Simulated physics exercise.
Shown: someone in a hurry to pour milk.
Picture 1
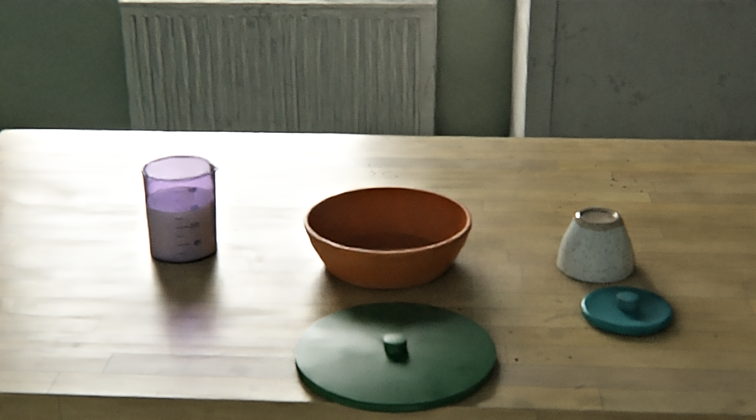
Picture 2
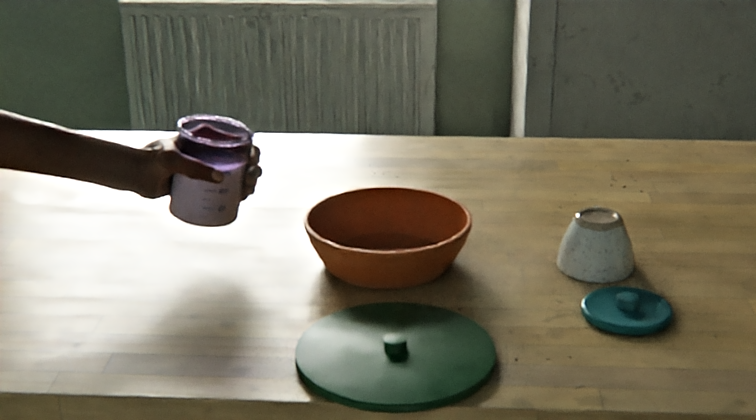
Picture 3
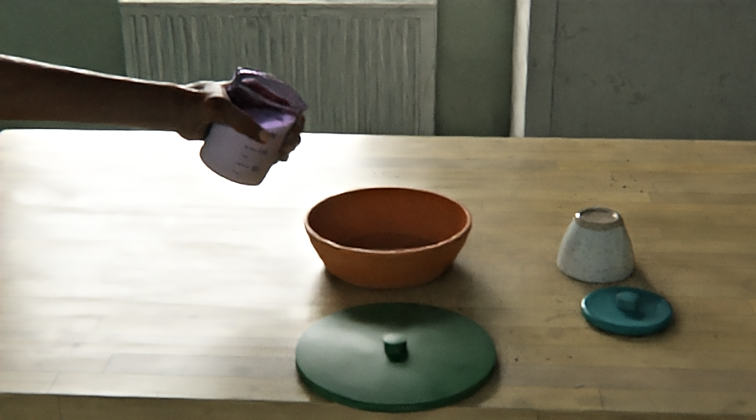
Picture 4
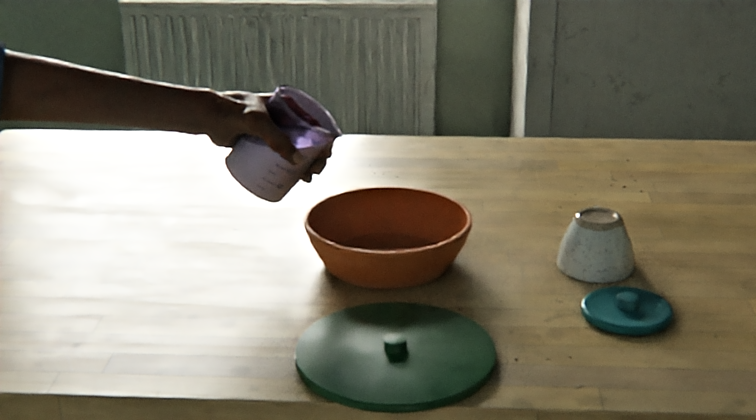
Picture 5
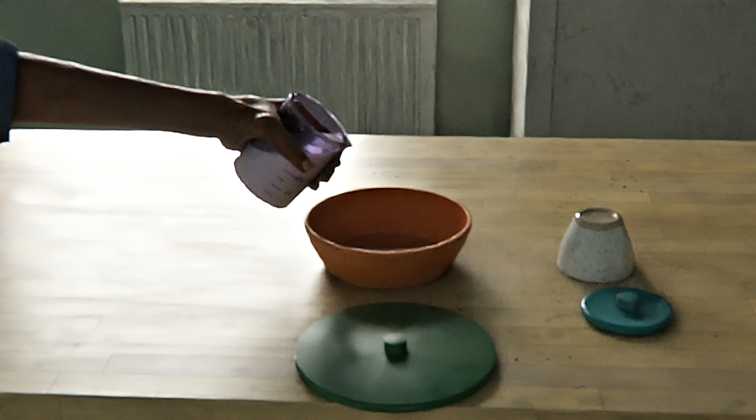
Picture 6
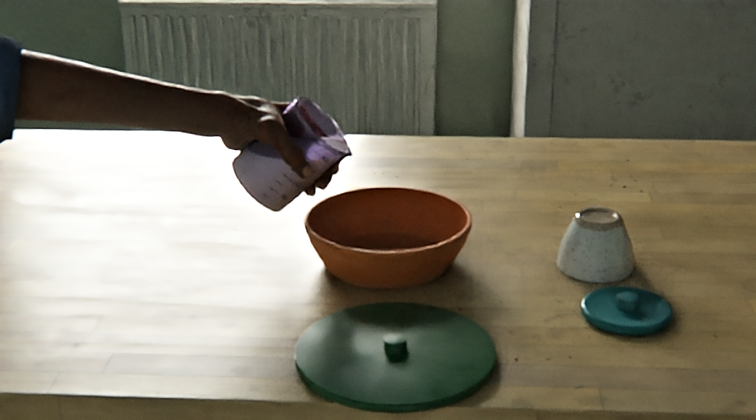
A hand reaches in from the left, lifts a clear purple-tinted beaker of pale liquid off a wooden table, seen from slightly above by a still camera, with a radiator behind. An open orange-brown dish sits in the middle, a green lid in front, and an upturned speckled cup and small teal lid at right. The hand carries the beaker rightward, tilting it increasingly near the dish, with no stream visible.
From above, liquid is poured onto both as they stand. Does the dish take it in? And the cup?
The dish does take it in, the cup sheds it.
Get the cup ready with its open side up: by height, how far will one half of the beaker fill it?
The level comes to around 75 percent of the height.
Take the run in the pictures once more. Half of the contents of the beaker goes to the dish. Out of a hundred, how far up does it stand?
About 20 per cent of its height.
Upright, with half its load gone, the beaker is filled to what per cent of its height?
30 per cent, roughly.
A moment on, the milk goes into the dish.
Further on, it runs off the upturned base of the cup.
When it is over, the dish has its share inside; the cup is empty, in a puddle.
